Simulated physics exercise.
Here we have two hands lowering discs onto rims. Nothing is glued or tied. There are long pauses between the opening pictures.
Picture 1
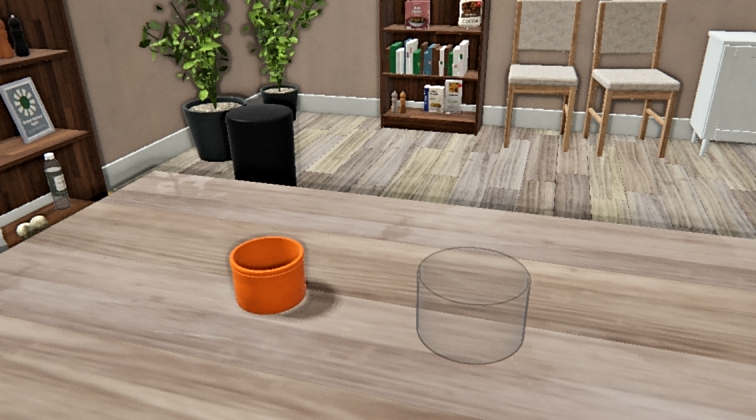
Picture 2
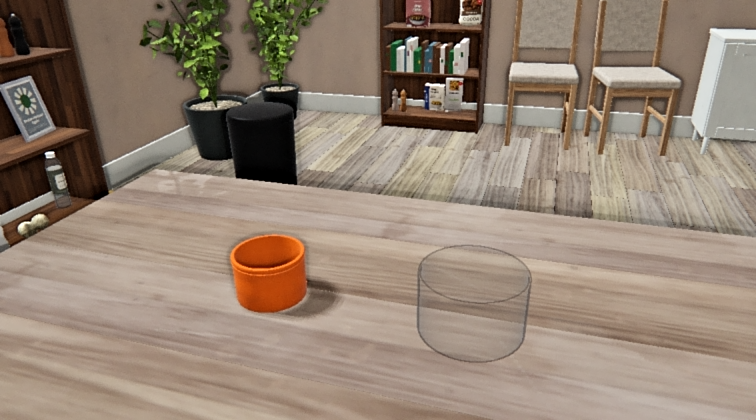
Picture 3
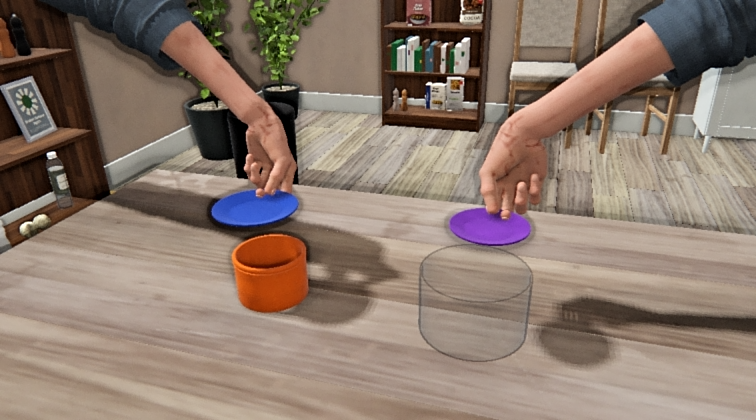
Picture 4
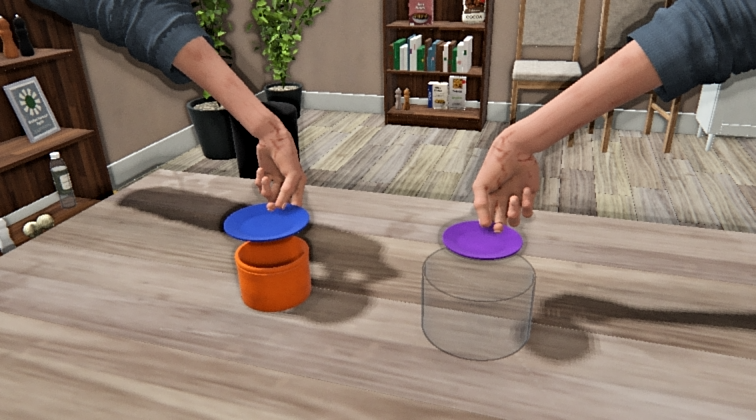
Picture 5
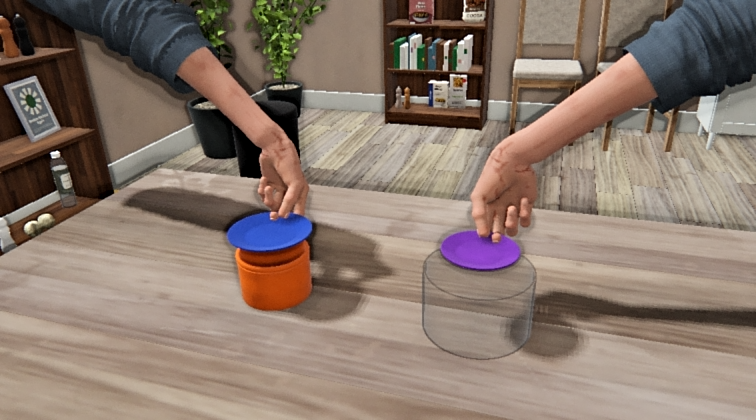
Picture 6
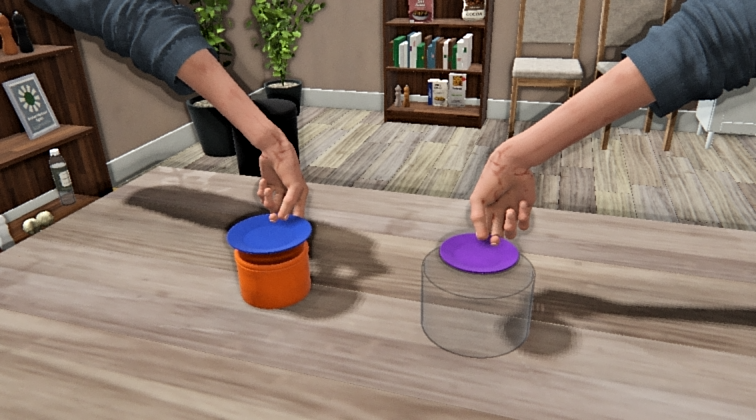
Two hands reach in over a wooden table where an orange jar and a clear glass stand alone, the left holding a blue plate and the right a purple one. Both hands move the plates over the two containers and lower them to the rims, fingers still touching the plates.
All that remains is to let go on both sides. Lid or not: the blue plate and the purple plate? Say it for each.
As it turns out, the blue plate works as a lid, the purple plate slips past the rim.
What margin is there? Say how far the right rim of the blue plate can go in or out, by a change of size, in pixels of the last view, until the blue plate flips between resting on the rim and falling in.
Roughly 8 pixels left.
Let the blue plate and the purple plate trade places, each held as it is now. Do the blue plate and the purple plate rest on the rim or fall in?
The blue plate drops inside, the purple plate sits on the rim.
Then, 0.12 s after the last picture, blue plate moving near (271, 243); purple plate moved a little near (477, 275).
Then, 0.18 s after the last picture, blue plate sitting on the rim near (271, 244); purple plate falling near (475, 314).
At rest, the blue plate rests on the rim, near (271, 244); the purple plate falls in, near (474, 317).
